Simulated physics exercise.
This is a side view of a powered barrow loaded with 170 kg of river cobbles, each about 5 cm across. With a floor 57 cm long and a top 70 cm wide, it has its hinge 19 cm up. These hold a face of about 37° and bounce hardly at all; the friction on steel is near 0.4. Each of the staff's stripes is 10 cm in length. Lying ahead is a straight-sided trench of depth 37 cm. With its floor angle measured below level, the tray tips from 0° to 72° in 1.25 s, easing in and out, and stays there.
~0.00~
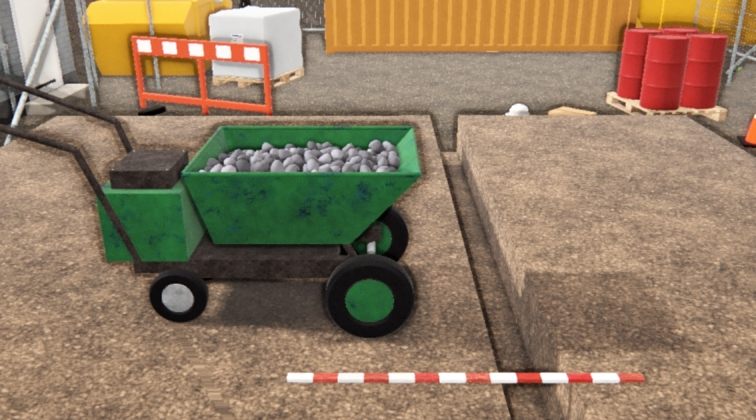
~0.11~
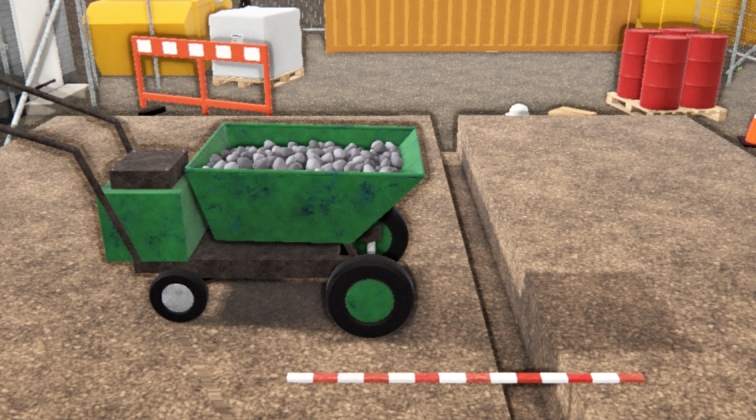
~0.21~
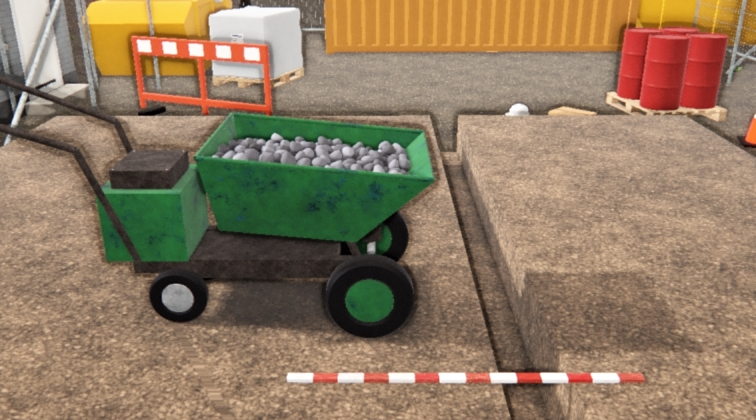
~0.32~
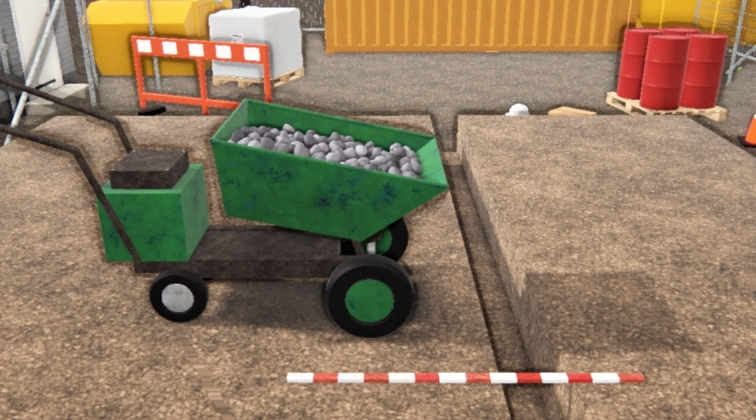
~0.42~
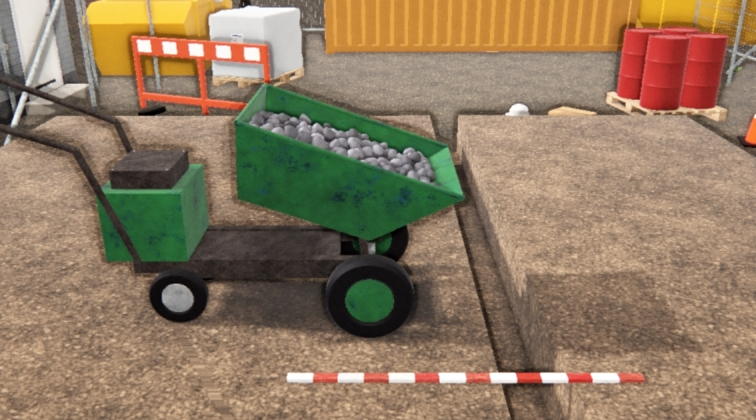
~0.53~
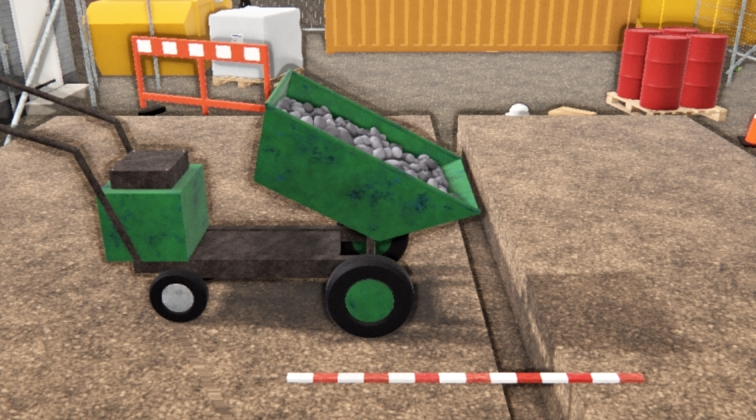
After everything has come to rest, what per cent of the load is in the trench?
I would say 54 percent.
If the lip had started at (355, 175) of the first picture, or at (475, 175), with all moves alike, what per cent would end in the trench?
Around 90% for the first place and 10% for the second.
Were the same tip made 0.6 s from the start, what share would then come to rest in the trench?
That works out at about 35 in a hundred.
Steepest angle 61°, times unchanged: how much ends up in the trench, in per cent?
It would be near 60 per cent.
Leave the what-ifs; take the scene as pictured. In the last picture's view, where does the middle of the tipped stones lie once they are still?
Somewhere around (530, 329) in the last picture.
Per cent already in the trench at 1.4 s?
By that moment, roughly 20 per cent of the load.
After 0.9 s the floor is at 61°; 100 % in the tray; the foremost stones are at (507, 247).
After 1.4 s the floor is at 72°; 54 % in the tray, 21 % in the trench, 26 % past the trench; the foremost stones are at (628, 308).
After 1.7 s the floor is at 72°; 18 % in the tray, 36 % in the trench, 46 % past the trench; the foremost stones are at (724, 304).
After 3.7 s the floor is at 72°; 0 % in the tray, 54 % in the trench, 46 % past the trench; the foremost stones are past the picture's edge.
